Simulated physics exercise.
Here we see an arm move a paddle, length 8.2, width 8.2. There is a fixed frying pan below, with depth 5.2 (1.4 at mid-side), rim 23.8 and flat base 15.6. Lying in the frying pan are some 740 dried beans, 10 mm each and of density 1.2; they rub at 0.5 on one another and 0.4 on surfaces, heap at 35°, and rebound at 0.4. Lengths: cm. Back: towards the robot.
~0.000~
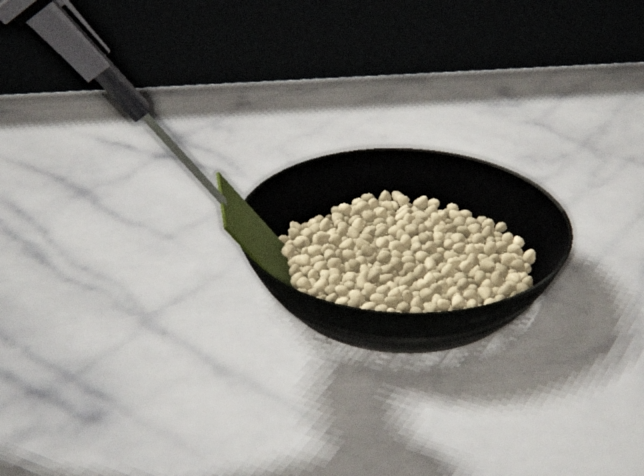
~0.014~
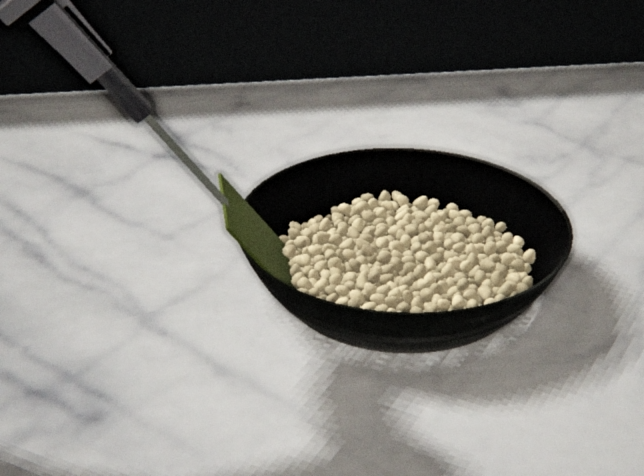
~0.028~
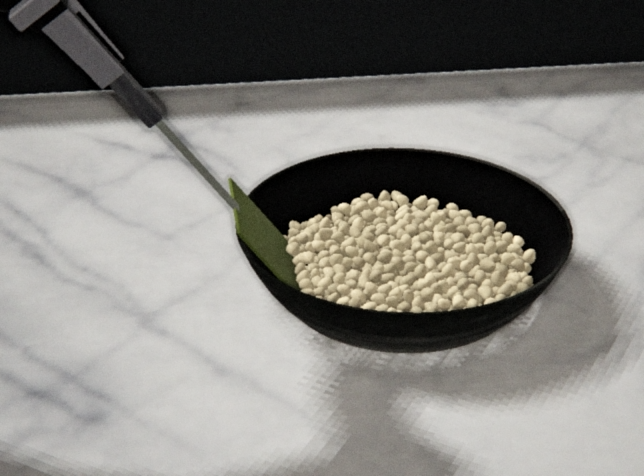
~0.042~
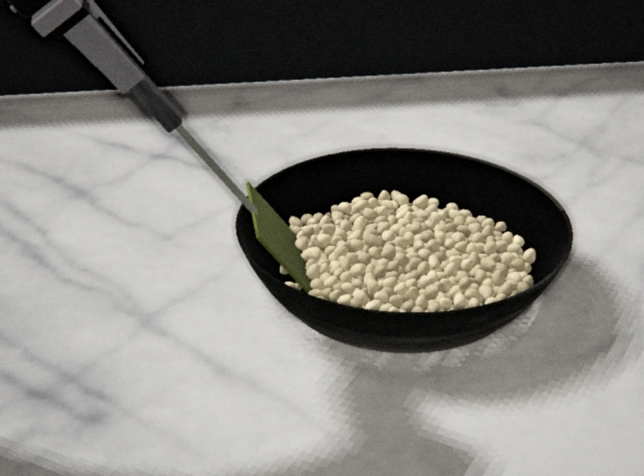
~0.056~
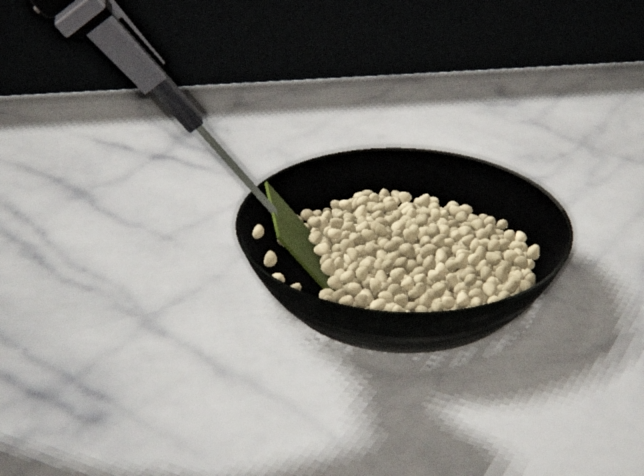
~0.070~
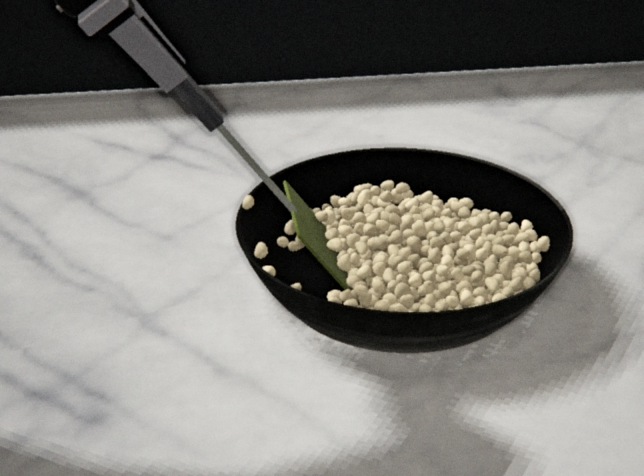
A robot arm pushes a green paddle rightward through pale beans in a black frying pan.
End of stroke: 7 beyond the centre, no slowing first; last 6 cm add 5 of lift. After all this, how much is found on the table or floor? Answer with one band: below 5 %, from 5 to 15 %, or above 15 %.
Above 15 %.
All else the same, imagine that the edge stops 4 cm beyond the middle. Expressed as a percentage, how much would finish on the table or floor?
My guess would be around 10 per cent.
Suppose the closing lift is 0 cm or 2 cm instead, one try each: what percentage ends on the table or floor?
About 15 and 20 per cent.
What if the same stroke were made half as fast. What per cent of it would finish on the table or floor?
5 per cent, about.
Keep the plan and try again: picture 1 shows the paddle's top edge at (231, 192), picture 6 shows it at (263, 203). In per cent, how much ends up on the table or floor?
Around 10 per cent finishes on the table or floor.
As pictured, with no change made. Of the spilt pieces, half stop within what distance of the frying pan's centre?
Some 30 centimetres.
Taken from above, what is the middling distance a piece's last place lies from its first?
I'd guess close to 3 centimetres.
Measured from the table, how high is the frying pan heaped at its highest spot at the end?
It reaches around 6.0 cm.
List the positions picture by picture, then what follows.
The paddle top edge at (221, 199), sloping 54°; upper third of the load around (398, 257), from x 285 to 530, top at y 200; 739 in the frying pan, in the first picture.
The paddle top edge at (223, 200), sloping 54°; upper third of the load around (397, 257), from x 285 to 530, top at y 200, in the second picture.
The paddle top edge at (234, 205), sloping 54°; upper third of the load around (396, 256), from x 285 to 530, top at y 200, in the third picture.
The paddle top edge at (252, 209), sloping 54°; upper third of the load around (395, 253), from x 285 to 530, top at y 200, in the fourth picture.
The paddle top edge at (272, 209), sloping 54°; upper third of the load around (398, 248), from x 260 to 535, top at y 195, in the fifth picture.
The paddle top edge at (291, 207), sloping 54°; upper third of the load around (408, 243), from x 250 to 545, top at y 185; 739 in the frying pan, in the sixth picture.
After 0.10 s, sloping 54°, highest piece 11 above the table; 738 in the frying pan, 1 on the blade or in flight.
After 0.14 s, sloping 54°, highest piece 15 above the table; 738 in the frying pan, 1 on the blade or in flight.
After 0.35 s, sloping 54°, highest piece 14 above the table; 580 in the frying pan, 85 on the table or floor, 74 on the blade or in flight.
After 1.40 s, sloping 54°, highest piece 5 above the table; 580 in the frying pan, 159 on the table or floor.
In the end, 580 in the frying pan, 159 on the table or floor. That is 22 % on the table or floor.
